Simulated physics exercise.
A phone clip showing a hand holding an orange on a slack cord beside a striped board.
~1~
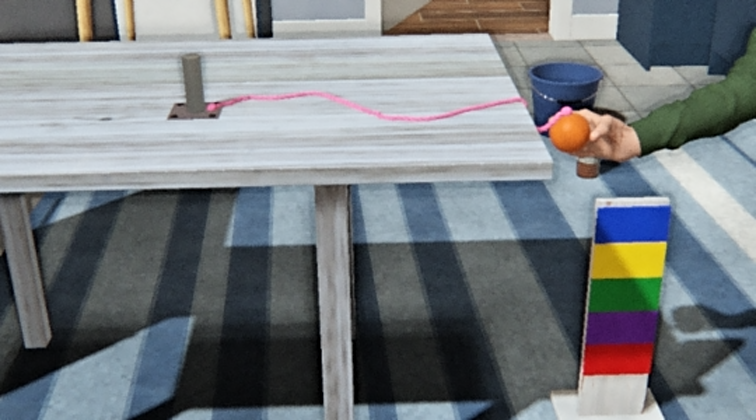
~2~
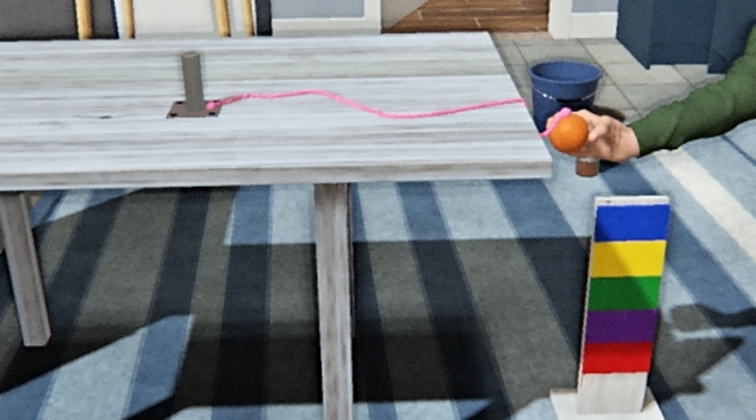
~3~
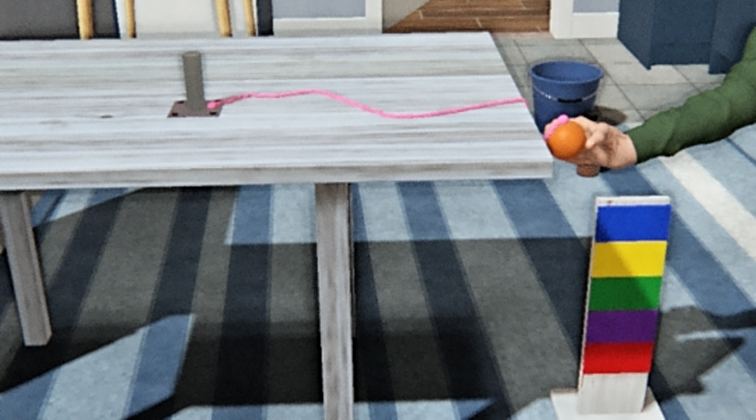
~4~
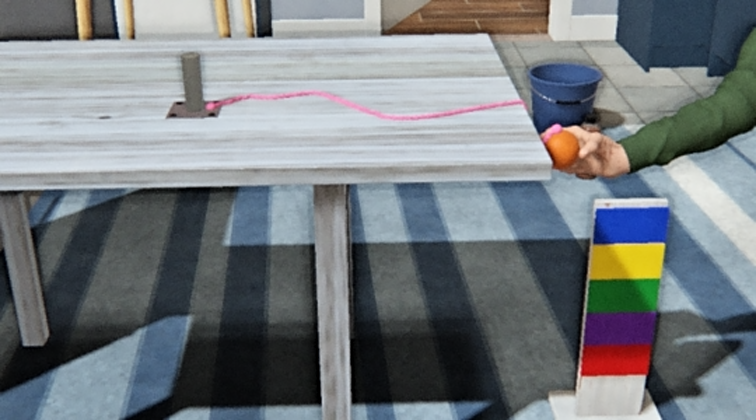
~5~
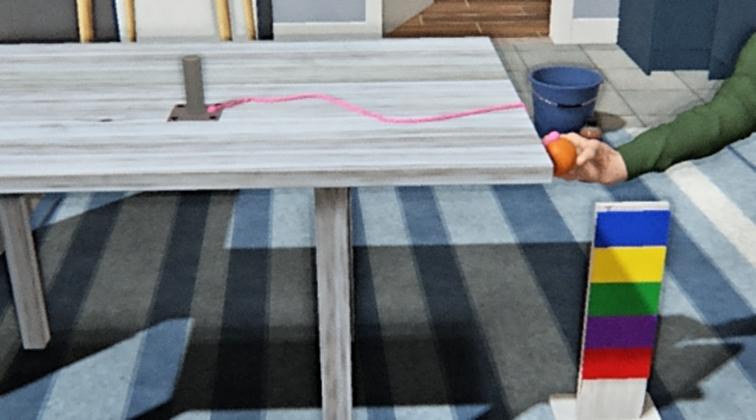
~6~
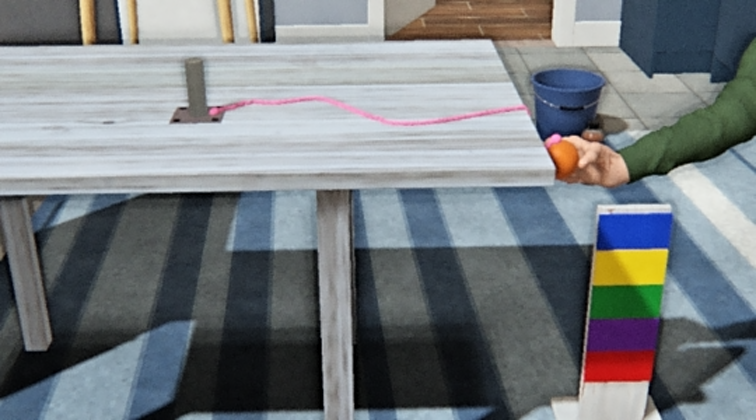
The video shows a hand holding an orange ball attached to a slack pink cord that runs across a table from a small post, beside a striped board; the hand lowers the ball slightly by the table's edge.
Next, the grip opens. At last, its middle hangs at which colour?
At yellow.
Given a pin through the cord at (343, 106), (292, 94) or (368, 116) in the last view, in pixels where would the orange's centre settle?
Estimated spots in sequence: (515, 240), (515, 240), (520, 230).
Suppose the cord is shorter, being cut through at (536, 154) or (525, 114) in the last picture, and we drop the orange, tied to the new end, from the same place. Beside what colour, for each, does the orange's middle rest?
It would be blue; above them all.
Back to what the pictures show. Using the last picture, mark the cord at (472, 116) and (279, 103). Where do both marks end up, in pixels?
The first at (525, 123), the second at (304, 111).
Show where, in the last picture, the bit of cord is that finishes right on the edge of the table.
(459, 118), approximately.
A little later, orange near (497, 263); level with yellow.
Next, orange near (520, 274); level with yellow.
When it is over, orange near (519, 274); level with yellow. The yellow one.
